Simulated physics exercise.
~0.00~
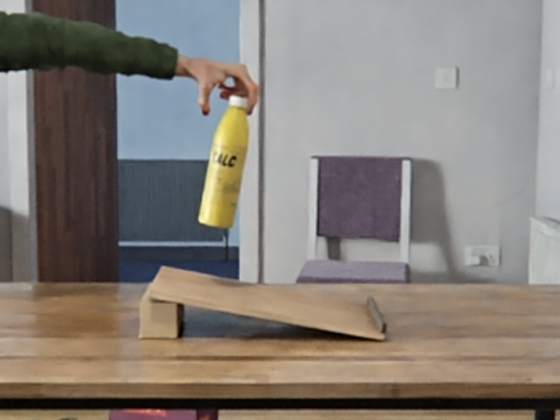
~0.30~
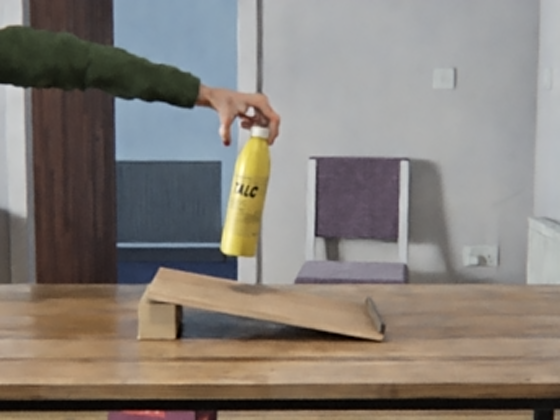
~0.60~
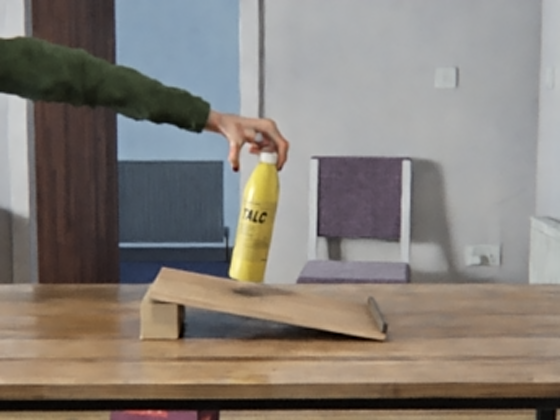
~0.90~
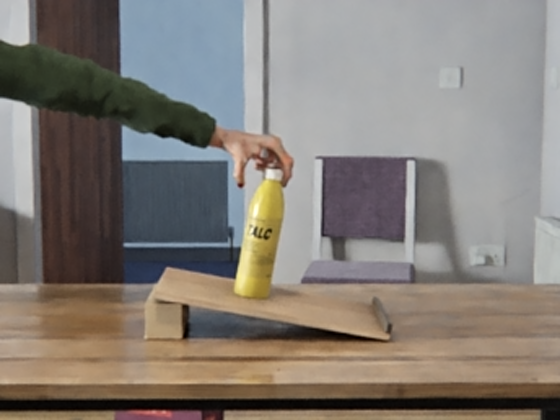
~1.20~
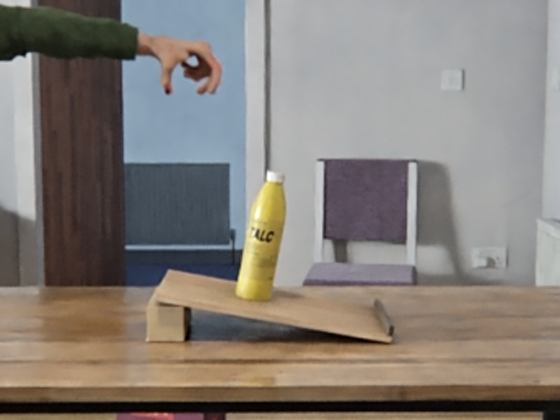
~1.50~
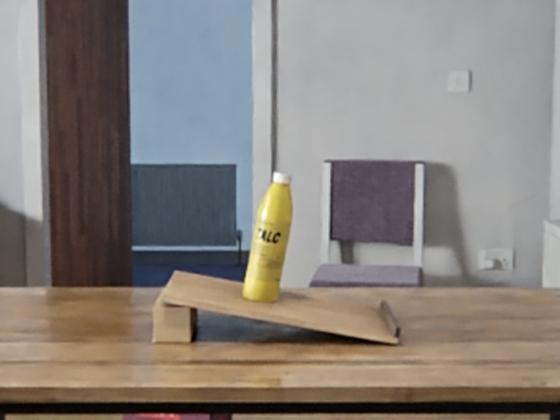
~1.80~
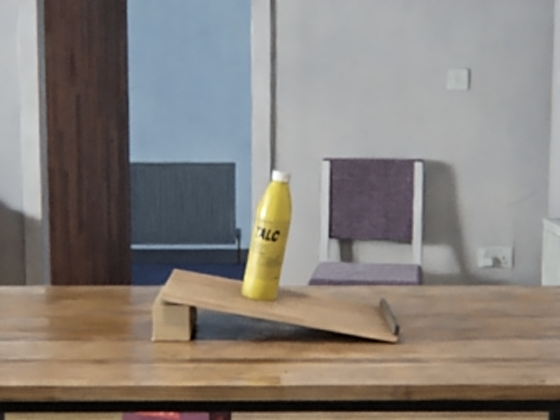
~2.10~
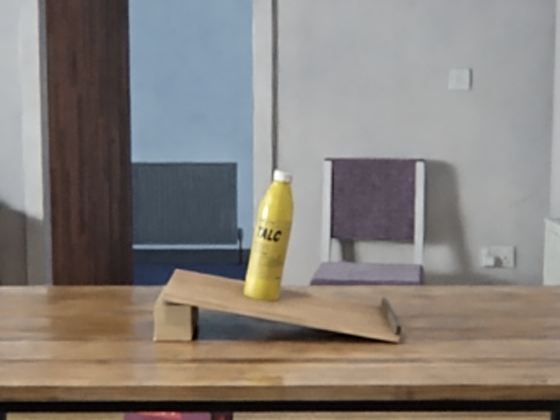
At the start, a hand in a dark green sleeve holds a yellow bottle by its cap above a sloping board, which is propped on a block at its left end on a wooden table. The hand moves the bottle a little to the right and lowers it toward the board. It sets the bottle down near the middle of the slope, where it stands leaning slightly to the right. The fingers let go, and the hand draws back up to the left and out of view. The bottle stays where it was placed, still upright on the board.
